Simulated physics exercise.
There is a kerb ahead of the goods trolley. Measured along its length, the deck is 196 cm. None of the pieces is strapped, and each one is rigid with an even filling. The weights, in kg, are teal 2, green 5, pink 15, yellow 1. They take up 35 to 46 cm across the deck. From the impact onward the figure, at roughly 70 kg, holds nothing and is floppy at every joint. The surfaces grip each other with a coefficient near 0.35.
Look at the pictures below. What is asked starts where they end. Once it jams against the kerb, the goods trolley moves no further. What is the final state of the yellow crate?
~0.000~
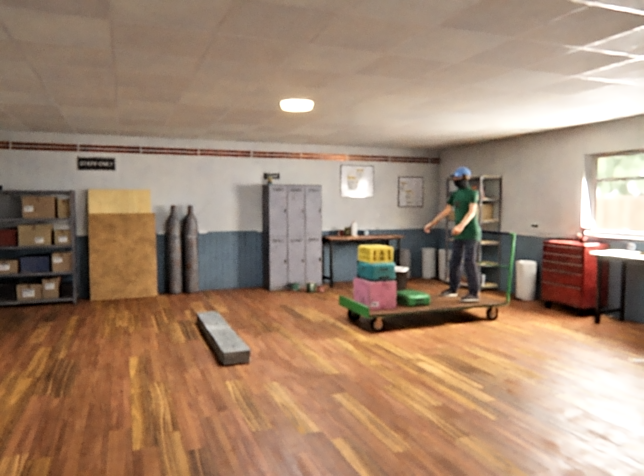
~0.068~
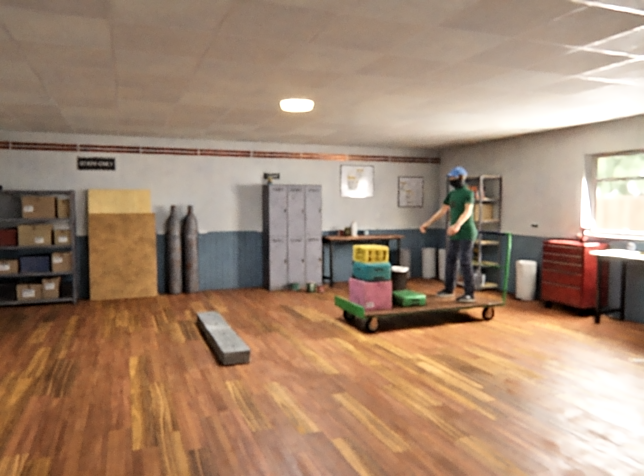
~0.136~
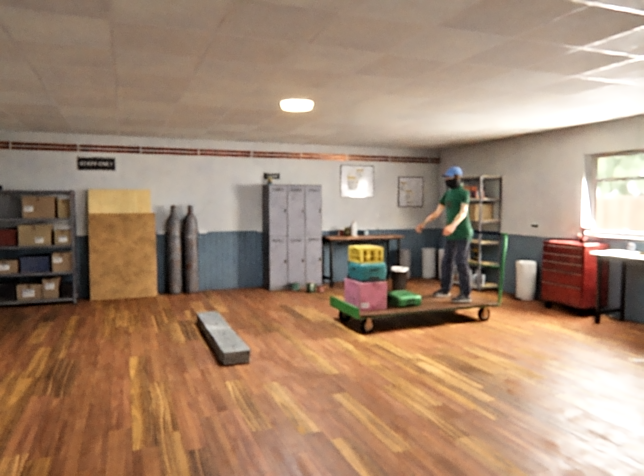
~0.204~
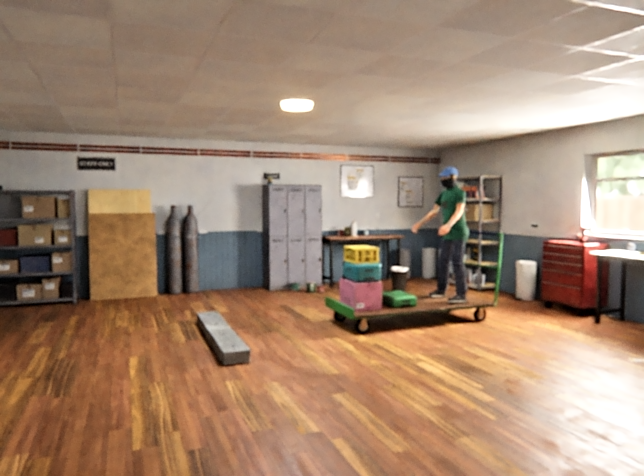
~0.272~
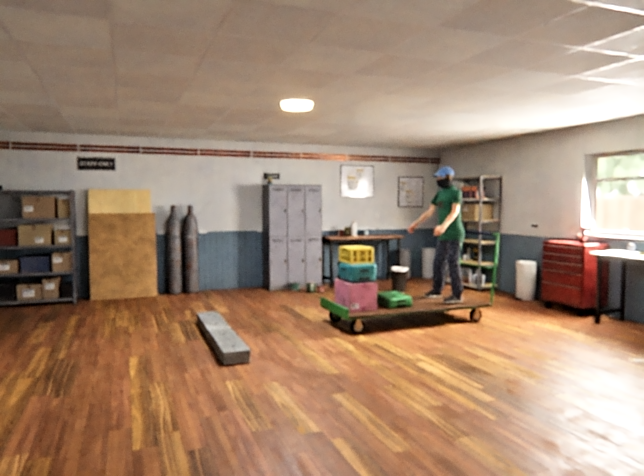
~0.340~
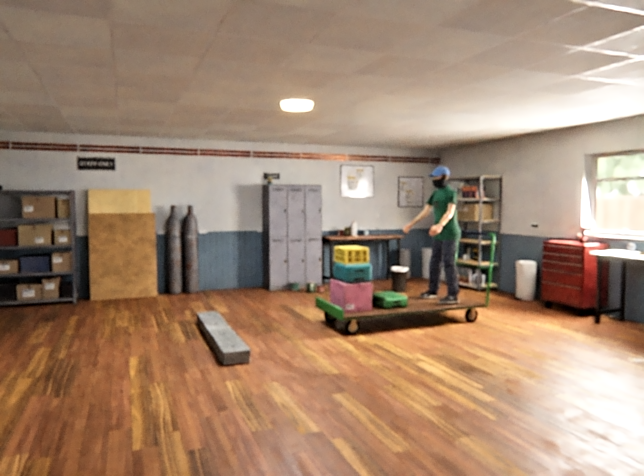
It is left on the deck.
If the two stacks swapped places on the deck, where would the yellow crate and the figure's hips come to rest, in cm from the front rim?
In that case the yellow one ends 120 cm past the front rim, while the hips stay 140 cm behind it.
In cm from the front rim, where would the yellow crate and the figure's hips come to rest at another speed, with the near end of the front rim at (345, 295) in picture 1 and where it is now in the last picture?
Then yellow 70 past, hips 130 behind.
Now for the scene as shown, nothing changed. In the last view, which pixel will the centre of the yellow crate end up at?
End point: About (233, 260) px.
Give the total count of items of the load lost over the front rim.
Count: 0.
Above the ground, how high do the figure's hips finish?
They end up some 55 cm off the ground.
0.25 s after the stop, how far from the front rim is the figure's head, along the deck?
At that moment it sits around 130 cm behind the rim.
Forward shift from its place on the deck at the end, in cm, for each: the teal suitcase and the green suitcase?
Forward shift in cm: Teal 15, green 15.
After 1.64 s the deck stops.
After 1.89 s the yellow crate is 13 cm behind the rim, tilted 0°, near (235, 260) in the last picture's view.
After 2.19 s the yellow crate is 12 cm behind the rim, tilted 0°, near (233, 260) in the last picture's view.
After 2.64 s the yellow crate is 12 cm behind the rim, tilted 0°, near (233, 260) in the last picture's view.
When all is still (2.9 s), nothing is past the rim; behind it, teal suitcase, green suitcase, pink carton, yellow crate and the figure's hips.
